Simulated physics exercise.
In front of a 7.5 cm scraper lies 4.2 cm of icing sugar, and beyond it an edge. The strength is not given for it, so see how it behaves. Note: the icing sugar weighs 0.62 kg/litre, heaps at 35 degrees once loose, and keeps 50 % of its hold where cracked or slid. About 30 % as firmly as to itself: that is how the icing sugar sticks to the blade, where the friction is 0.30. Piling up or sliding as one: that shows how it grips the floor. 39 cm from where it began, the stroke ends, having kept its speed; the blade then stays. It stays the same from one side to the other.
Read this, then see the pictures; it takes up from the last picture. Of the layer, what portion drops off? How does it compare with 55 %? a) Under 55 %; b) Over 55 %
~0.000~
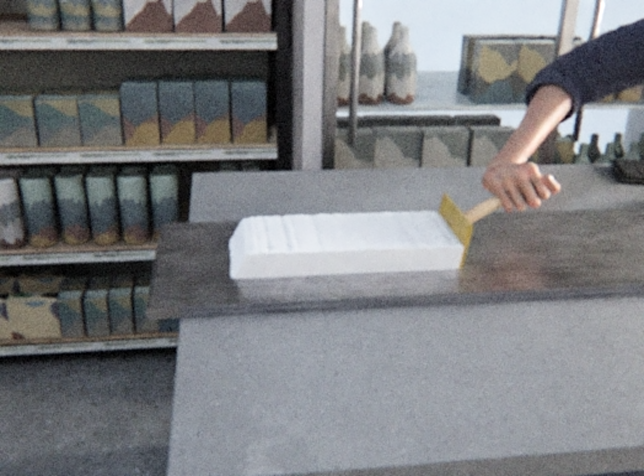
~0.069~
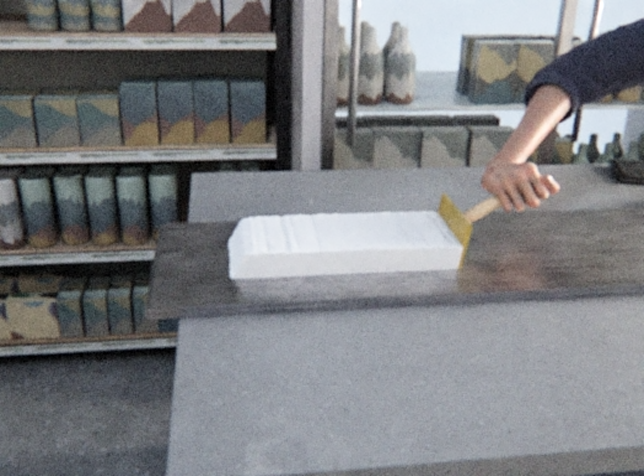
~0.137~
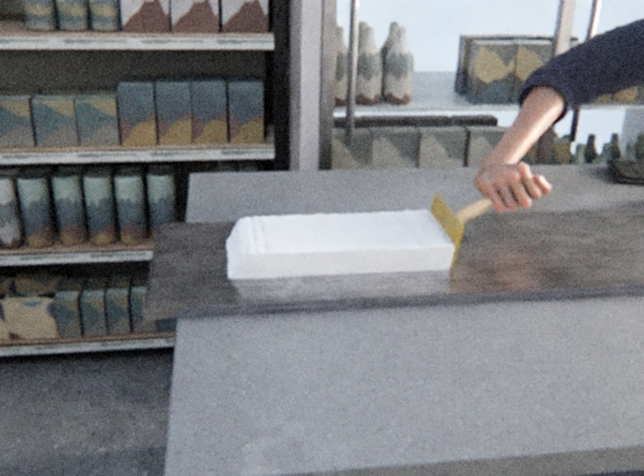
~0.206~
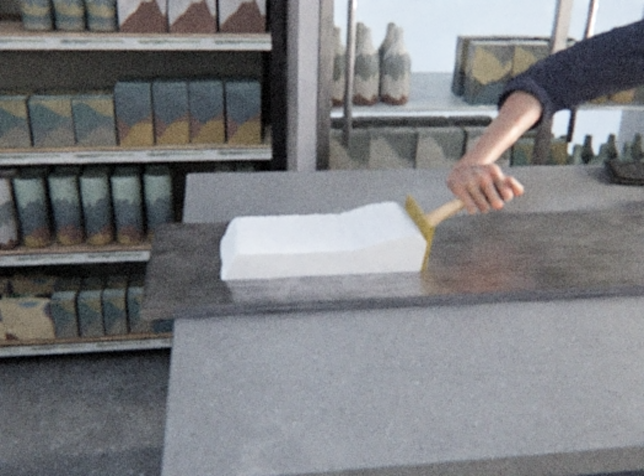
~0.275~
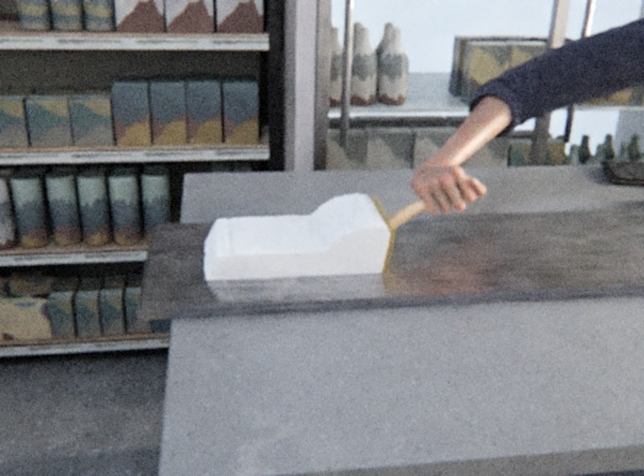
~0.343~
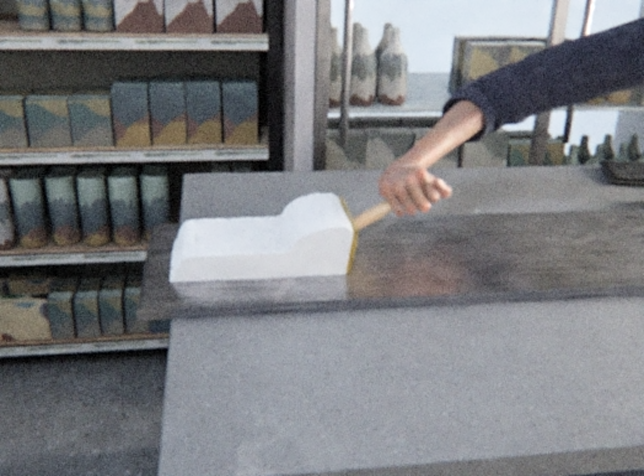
(b) Over 55 %.
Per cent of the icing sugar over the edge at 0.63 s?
Some 25 per cent.
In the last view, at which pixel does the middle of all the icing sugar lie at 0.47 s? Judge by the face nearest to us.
At about (207, 264).
After 0.47 s, 0 % has gone over the edge.
After 0.63 s, 23 % has gone over the edge.
After 0.78 s, 56 % has gone over the edge.
After 0.93 s, 71 % has gone over the edge.
After 1.09 s, 71 % has gone over the edge.
